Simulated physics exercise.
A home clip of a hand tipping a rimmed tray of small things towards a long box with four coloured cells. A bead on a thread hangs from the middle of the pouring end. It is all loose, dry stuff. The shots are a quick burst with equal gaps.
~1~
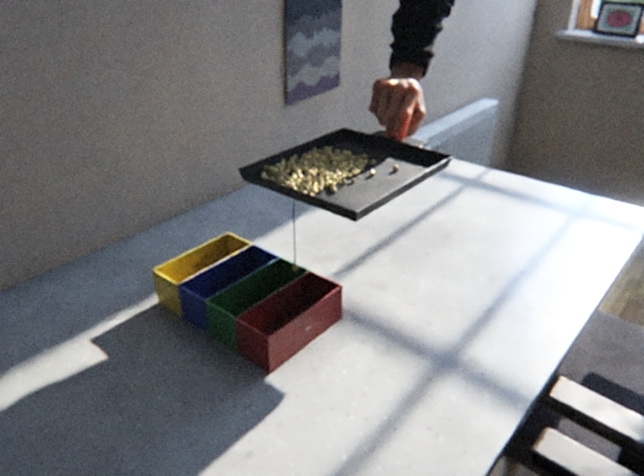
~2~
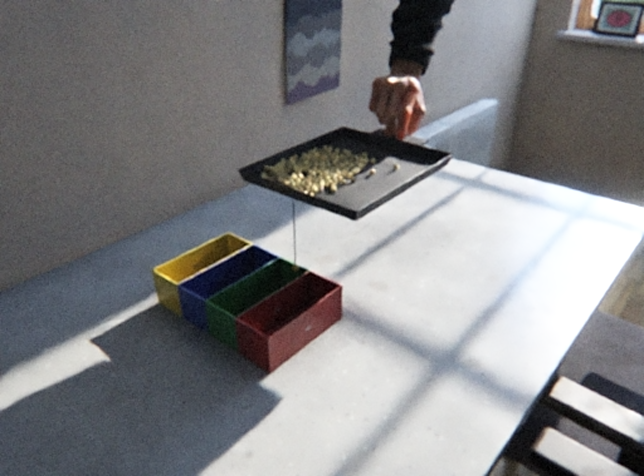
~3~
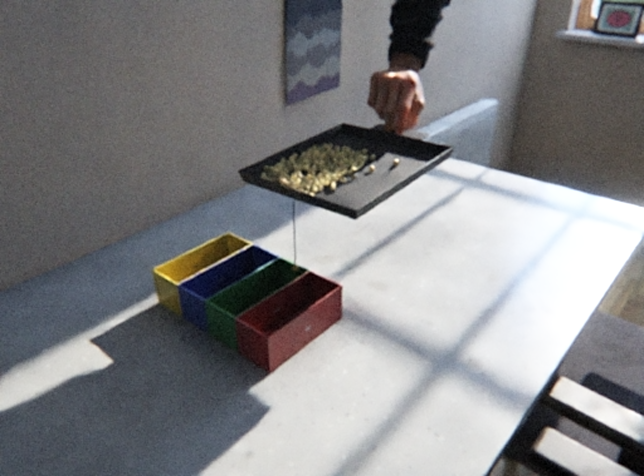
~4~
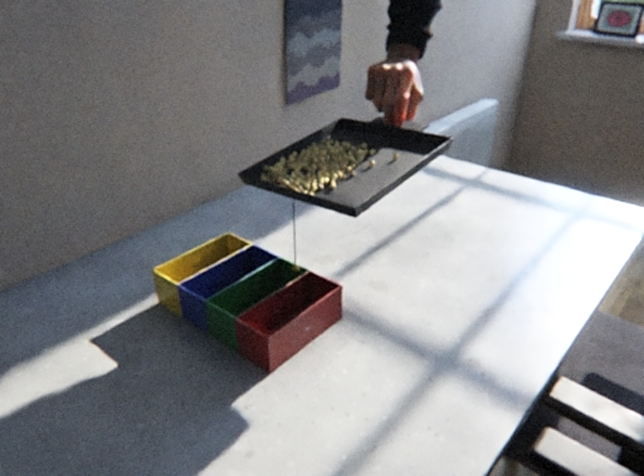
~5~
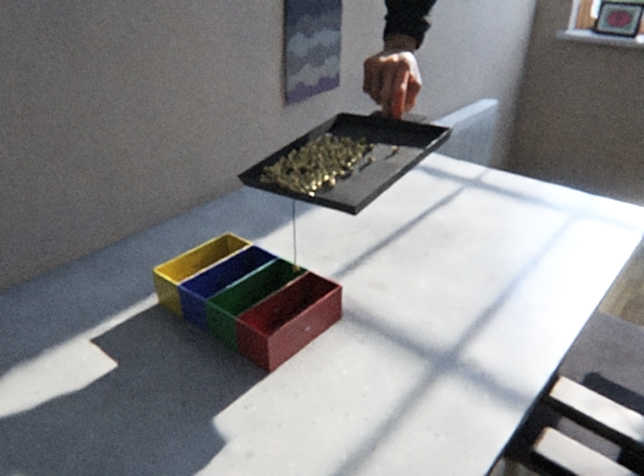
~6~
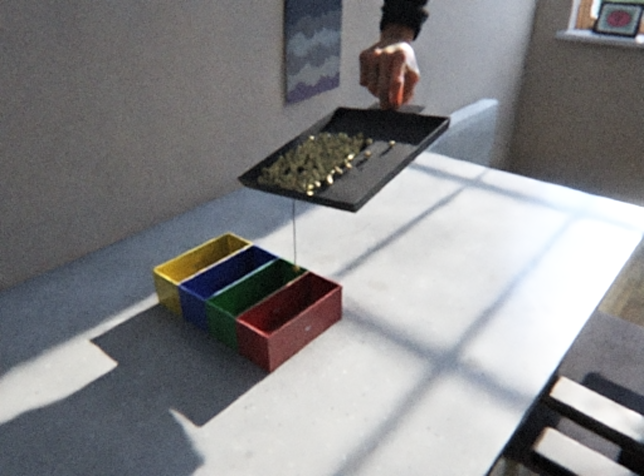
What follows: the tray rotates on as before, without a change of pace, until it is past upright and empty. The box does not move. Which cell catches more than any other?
Most goes to the blue cell.
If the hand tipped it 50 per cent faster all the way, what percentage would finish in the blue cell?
Roughly 80 in a hundred.
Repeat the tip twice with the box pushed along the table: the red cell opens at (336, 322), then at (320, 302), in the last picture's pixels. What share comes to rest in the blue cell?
Near 0 % and 30 %.
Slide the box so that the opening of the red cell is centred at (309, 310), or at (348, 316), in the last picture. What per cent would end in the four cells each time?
First some 100, then 60 per cent.
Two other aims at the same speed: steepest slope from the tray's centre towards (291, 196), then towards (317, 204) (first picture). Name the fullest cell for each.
At the first place the cell in blue, at the second the cell in red.
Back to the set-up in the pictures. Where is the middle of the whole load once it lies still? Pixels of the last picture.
Roughly at (237, 294).
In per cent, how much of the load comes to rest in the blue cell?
Near 80 %.
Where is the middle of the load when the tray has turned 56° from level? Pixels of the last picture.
Around (284, 163).
Shortly afterwards, tray tipped steeply; the whole lot on the tray.
Next, tray tipped right over; a little on the tray; near two thirds in the blue cell; a little in the yellow cell; a little in the green cell; only a few in the red cell; a little falling or outside the box.
Some moments later, tray tipped past a quarter turn; the bulk in the blue cell; a little in the yellow cell; a little in the green cell; only a few in the red cell; only a few falling or outside the box.
In the end, tray tipped past a quarter turn; the bulk in the blue cell; a little in the yellow cell; a little in the green cell; only a few in the red cell; only a few outside the box.
